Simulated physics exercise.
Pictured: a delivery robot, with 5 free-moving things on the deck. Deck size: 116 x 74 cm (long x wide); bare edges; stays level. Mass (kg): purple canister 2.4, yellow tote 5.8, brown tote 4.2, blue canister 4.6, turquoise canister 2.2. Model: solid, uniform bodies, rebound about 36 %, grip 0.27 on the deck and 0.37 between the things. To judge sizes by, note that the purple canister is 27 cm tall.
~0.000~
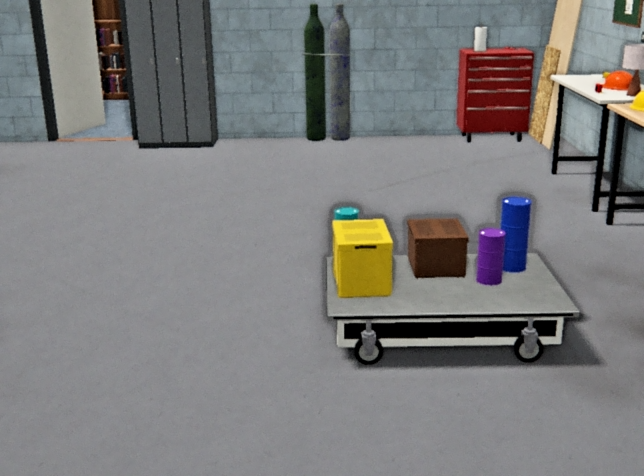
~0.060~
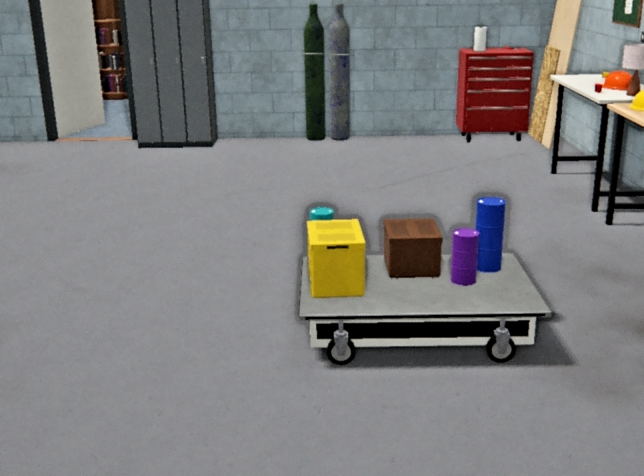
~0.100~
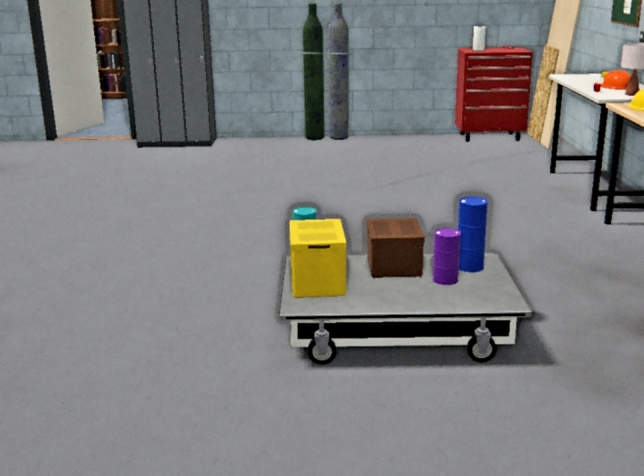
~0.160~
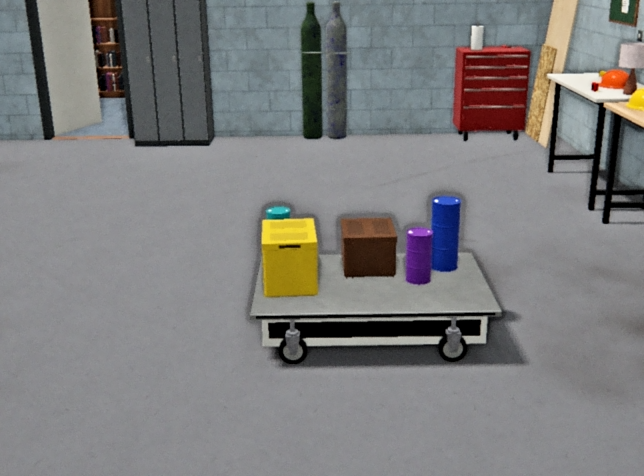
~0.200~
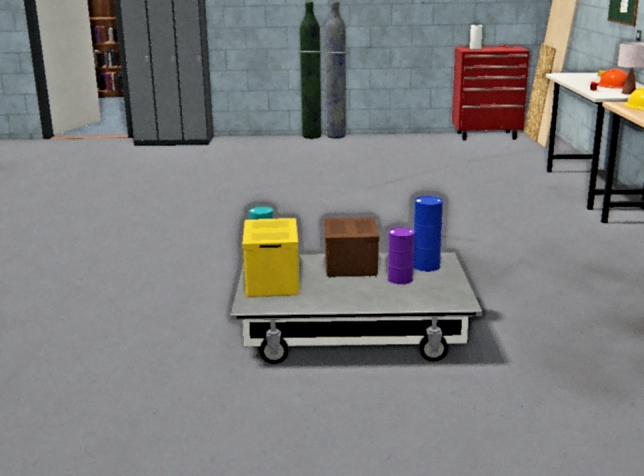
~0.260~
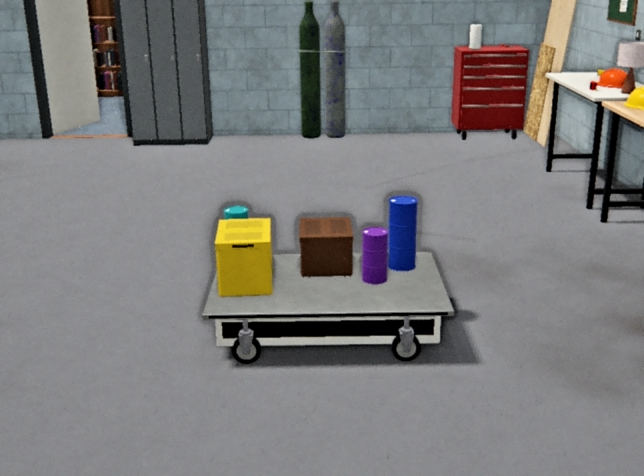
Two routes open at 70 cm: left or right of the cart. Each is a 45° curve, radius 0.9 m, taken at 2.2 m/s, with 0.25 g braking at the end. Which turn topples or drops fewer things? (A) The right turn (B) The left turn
The answer is A.
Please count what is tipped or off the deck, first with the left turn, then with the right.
Turn left = 4, turn right = 2.
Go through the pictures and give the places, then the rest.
In the first frame, 0 cm covered; purple canister (491, 257); yellow tote (362, 258).
In the second frame, 13 cm covered; brown tote (412, 248).
In the third frame, 22 cm covered; blue canister (472, 235).
In the fourth frame, 35 cm covered; brown tote (368, 247); blue canister (445, 234).
In the fifth frame, 44 cm covered; brown tote (351, 247).
In the sixth frame, 57 cm covered; purple canister (375, 256); yellow tote (245, 257).
Turning left. Around 0.66 s, 145 cm covered, turned 38°; yellow tote, brown tote and turquoise canister now off the deck; purple canister shifted 15 cm near (202, 269); blue canister shifted 14 cm.
Around 1.06 s, 223 cm covered, turned 45°; blue canister now off the deck; purple canister shifted 31 cm near (28, 312).
Finally (2.1 s), off the deck, yellow tote, brown tote, blue canister and turquoise canister; not toppled but over 10 cm from the start, purple canister.
Turning right instead, yellow tote and turquoise canister tipped over or off the deck, 2 of 5 in all.
